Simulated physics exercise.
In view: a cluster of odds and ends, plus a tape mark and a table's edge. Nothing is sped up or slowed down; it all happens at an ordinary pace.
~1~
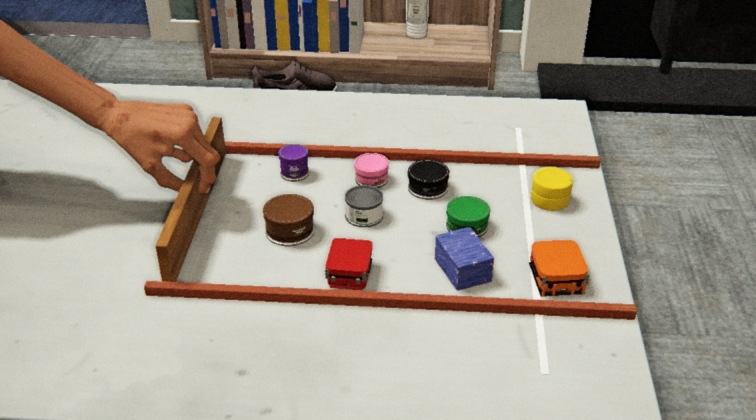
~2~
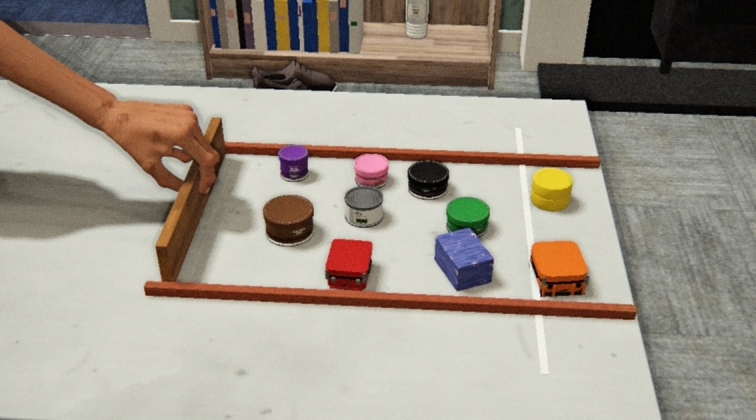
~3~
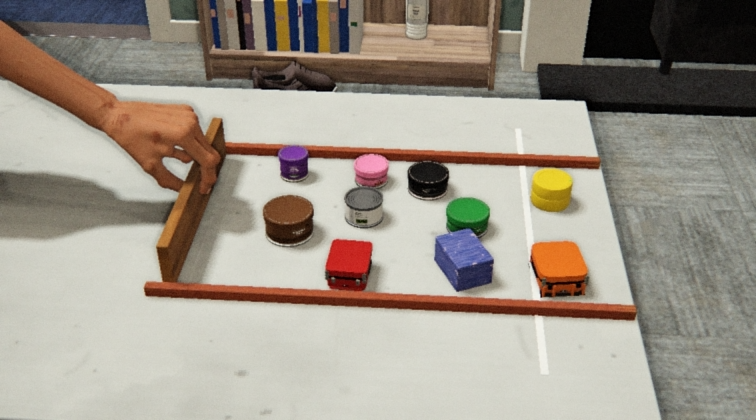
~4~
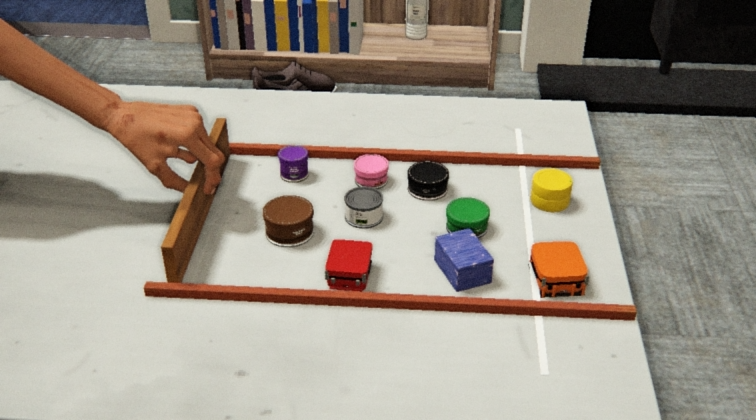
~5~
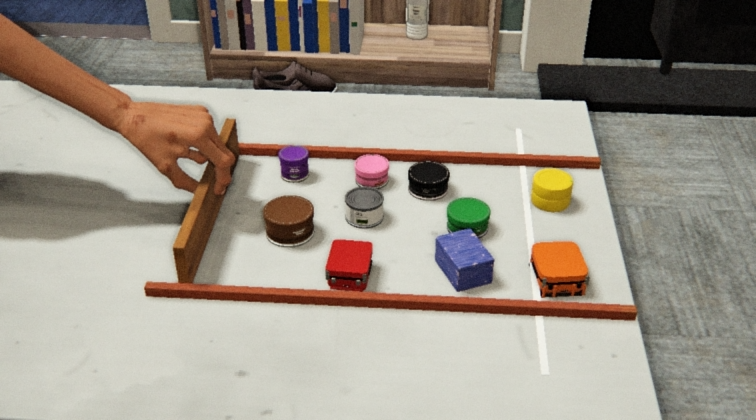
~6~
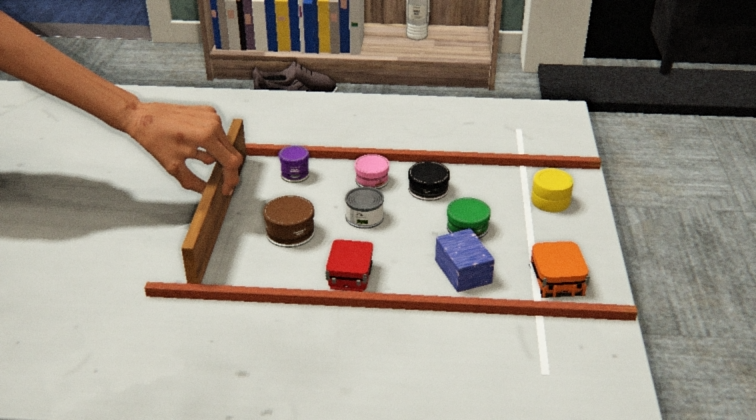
A hand slides a wooden board slightly right toward the still tins and cases.
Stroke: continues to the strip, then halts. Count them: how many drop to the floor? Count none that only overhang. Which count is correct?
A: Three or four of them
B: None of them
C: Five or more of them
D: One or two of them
D.
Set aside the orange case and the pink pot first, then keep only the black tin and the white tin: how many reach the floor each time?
0 in the first case and 1 in the second.
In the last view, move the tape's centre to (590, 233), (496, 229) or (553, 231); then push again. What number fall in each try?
The counts come to 5, then 0, then 1.
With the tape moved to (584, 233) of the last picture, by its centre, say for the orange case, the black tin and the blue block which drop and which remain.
Orange case goes off, black tin stays put, blue block goes off.
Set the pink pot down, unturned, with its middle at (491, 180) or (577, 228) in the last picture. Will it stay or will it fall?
Results in order - still up; down.
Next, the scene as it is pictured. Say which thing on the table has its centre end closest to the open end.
That is the yellow lid.
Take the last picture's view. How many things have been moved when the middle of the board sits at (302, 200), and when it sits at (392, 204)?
First 2, after that 6.
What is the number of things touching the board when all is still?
The count in contact is 5.
Soon after, none off yet; yellow lid at rest near (552, 190); orange case at rest near (558, 270); green tin at rest near (468, 218).
Then, none off yet; yellow lid at rest near (552, 190); orange case at rest near (558, 270); green tin moved a little near (487, 216).
By the end, the number that fall off is one or two; fallen, orange case.
